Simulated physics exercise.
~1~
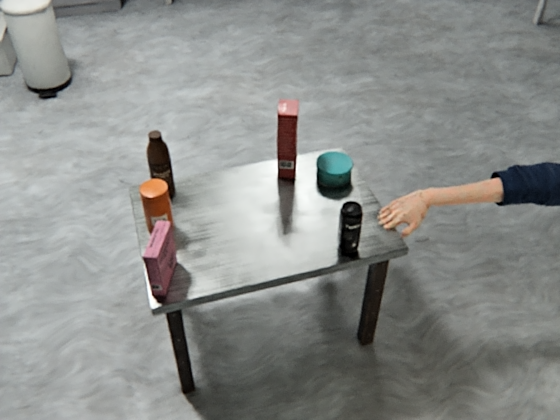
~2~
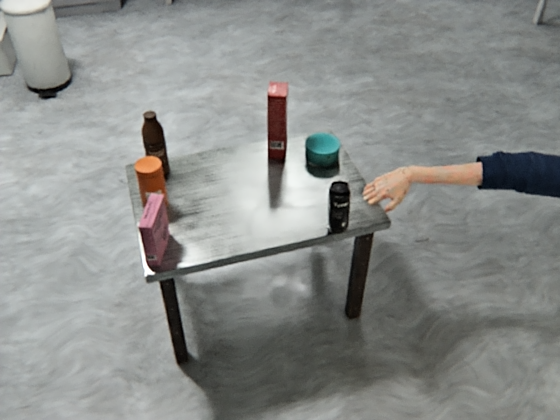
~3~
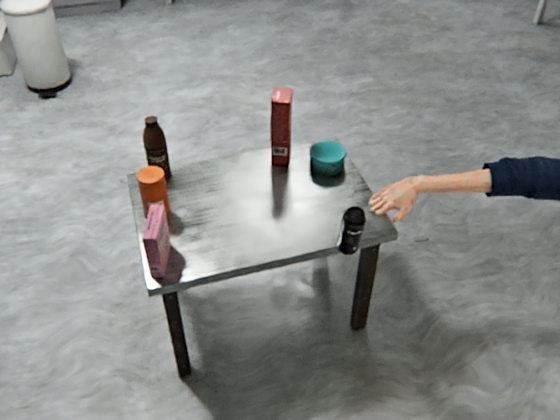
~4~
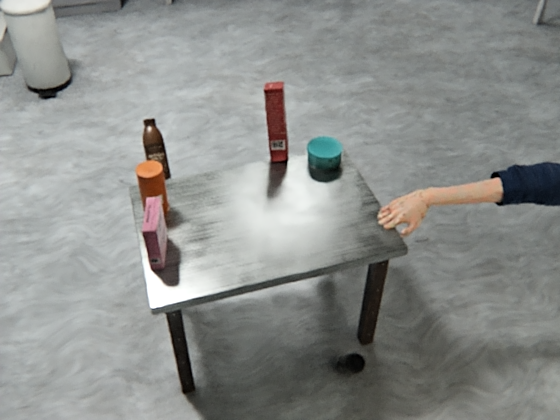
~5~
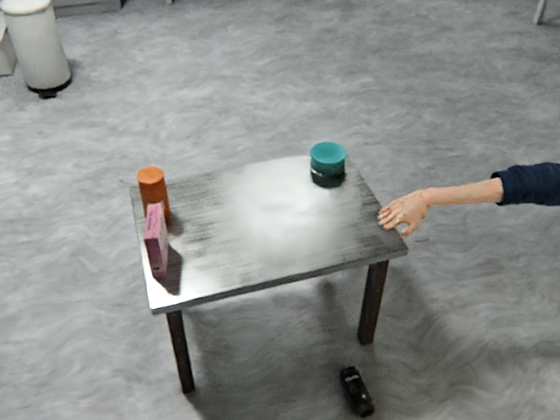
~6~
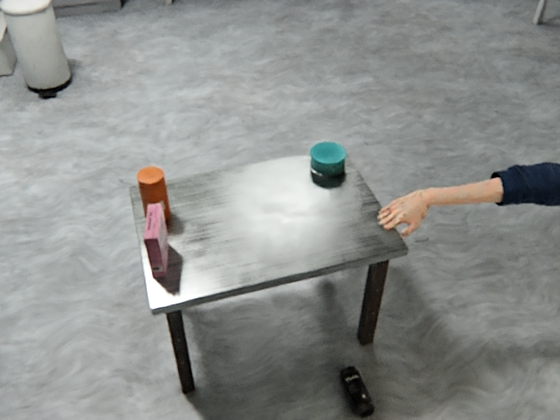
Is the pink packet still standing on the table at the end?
Yes, the pink packet stays upright on the table, while the red carton and the black can both topple.
